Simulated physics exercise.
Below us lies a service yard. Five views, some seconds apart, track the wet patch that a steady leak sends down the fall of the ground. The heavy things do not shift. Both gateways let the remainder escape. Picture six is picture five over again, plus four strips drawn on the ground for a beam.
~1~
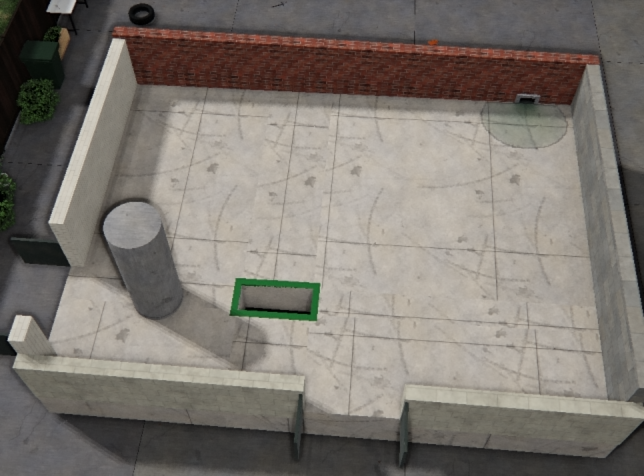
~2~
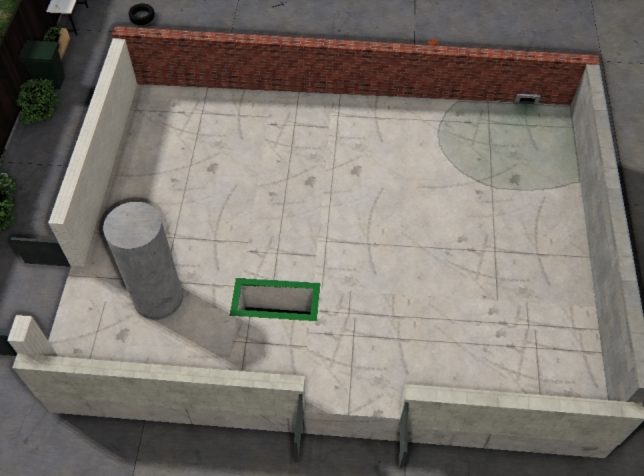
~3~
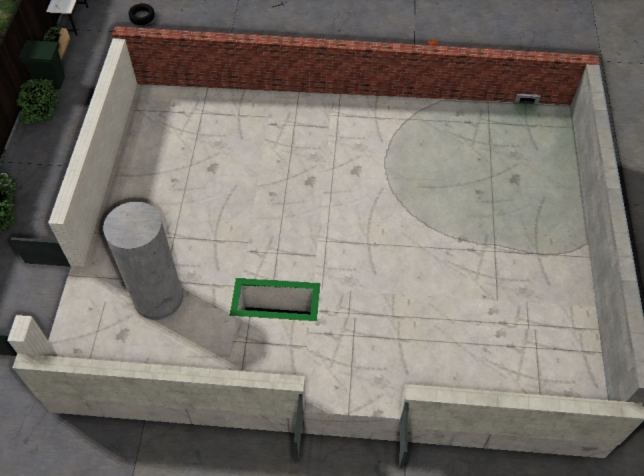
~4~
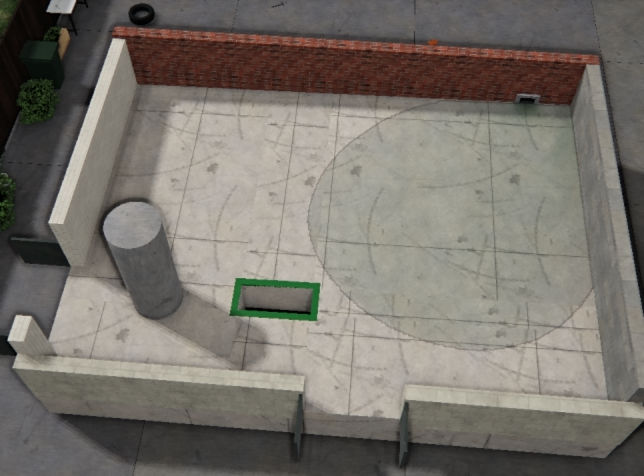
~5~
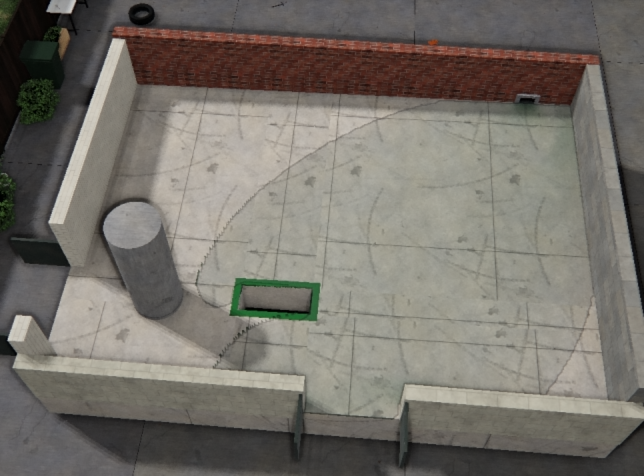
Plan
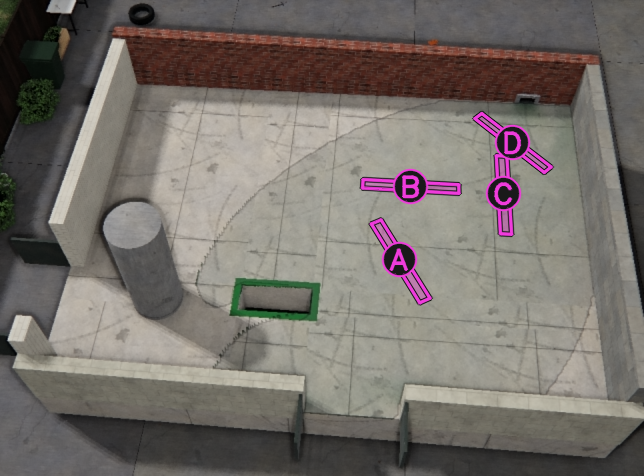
We see a walled service yard with a grey column as a thin sheet of water spreads from an outlet by the brick wall at upper right, widening across the paved ground toward the lower left and reaching the green-framed drain.
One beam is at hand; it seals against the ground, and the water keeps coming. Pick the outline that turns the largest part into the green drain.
Go for C.
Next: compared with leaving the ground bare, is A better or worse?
Worse.
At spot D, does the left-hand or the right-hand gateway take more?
The left one.
On the marked copy, A from (376, 221) to (424, 300); B from (362, 183) to (458, 189); C from (506, 234) to (501, 155); D from (478, 116) to (547, 169).
With A, about 12 % of the stream runs into the green drain, about 88 % out by the gates.
With B, about 10 % of the stream runs into the green drain, about 90 % out by the gates.
With C, about 19 % of the stream runs into the green drain, about 81 % out by the gates.
With D, about 11 % of the stream runs into the green drain, about 89 % out by the gates.
